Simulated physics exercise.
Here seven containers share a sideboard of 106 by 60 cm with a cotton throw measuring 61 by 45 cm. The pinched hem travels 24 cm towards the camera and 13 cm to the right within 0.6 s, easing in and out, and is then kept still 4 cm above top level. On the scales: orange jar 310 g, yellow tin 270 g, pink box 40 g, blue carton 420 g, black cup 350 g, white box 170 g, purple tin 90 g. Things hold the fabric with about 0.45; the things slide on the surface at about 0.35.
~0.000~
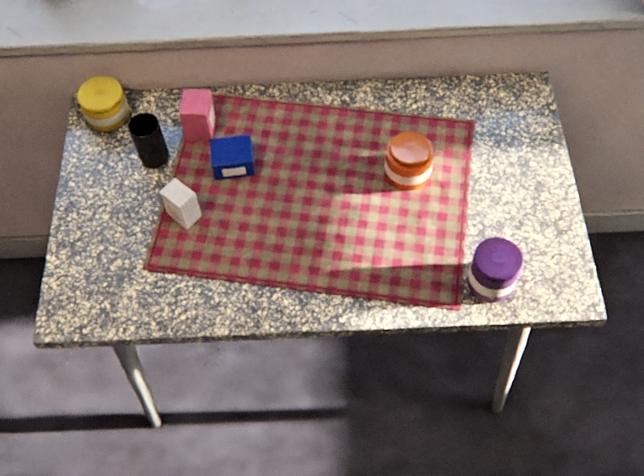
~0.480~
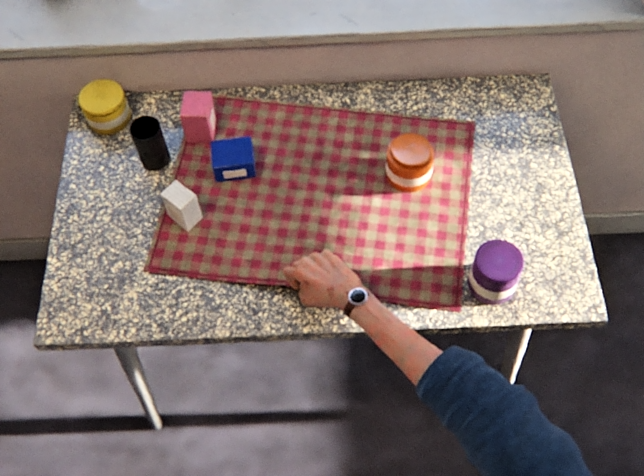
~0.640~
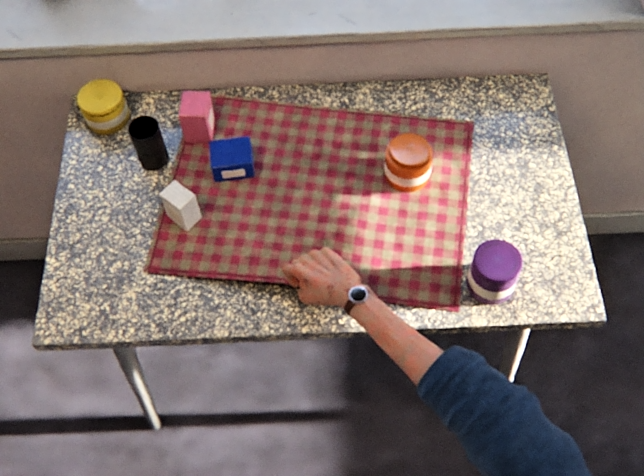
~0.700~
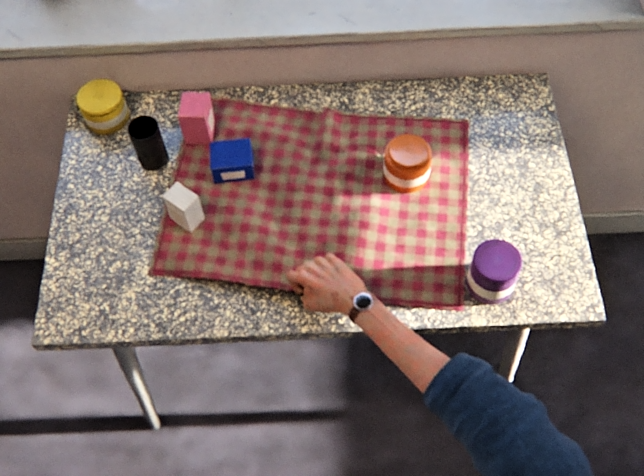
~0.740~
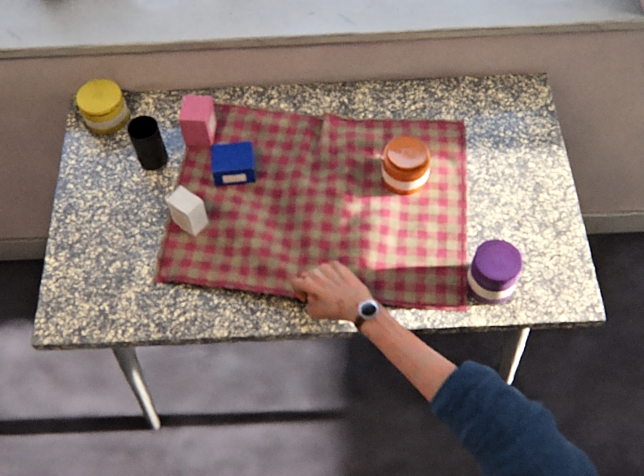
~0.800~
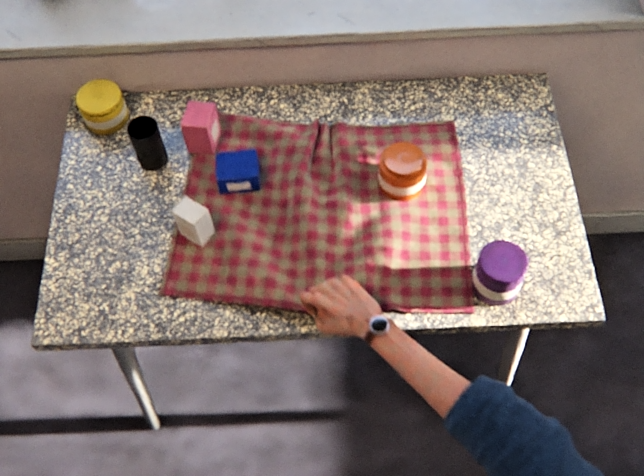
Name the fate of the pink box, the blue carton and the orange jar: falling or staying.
Result: Pink box remains up there, blue carton remains up there, orange jar keeps to the top.
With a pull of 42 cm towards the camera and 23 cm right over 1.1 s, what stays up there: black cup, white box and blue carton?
In that case: Black cup remains, white box falls off, blue carton goes over.
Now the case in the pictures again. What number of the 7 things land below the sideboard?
0 of them.
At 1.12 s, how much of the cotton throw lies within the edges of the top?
Some 75 per cent of it.
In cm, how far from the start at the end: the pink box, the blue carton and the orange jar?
Pink box 20 cm, blue carton 30 cm, orange jar 20 cm.
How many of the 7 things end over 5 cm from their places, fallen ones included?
4 of them.
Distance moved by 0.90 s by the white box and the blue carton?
About: White box 10 cm, blue carton 10 cm.
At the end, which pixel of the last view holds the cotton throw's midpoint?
Around (341, 291).
By 0.9 s, 95 % of the cotton throw is still over the top; blue carton 10 cm off its start, pink box 9 cm off its start, orange jar 7 cm off its start.
By 1.0 s, 85 % of the cotton throw is still over the top; blue carton 18 cm off its start, pink box 15 cm off its start, orange jar 12 cm off its start.
By 1.1 s, 75 % of the cotton throw is still over the top; blue carton 24 cm off its start at (283, 244), pink box 21 cm off its start at (225, 181), orange jar 18 cm off its start at (388, 224).
By 1.2 s, 70 % of the cotton throw is still over the top; blue carton 27 cm off its start, pink box 22 cm off its start, orange jar 20 cm off its start.
By 2.8 s, 70 % of the cotton throw is still over the top; blue carton 28 cm off its start at (288, 260), pink box 22 cm off its start at (226, 188), orange jar 20 cm off its start at (391, 234), white box 28 cm off its start at (243, 310).
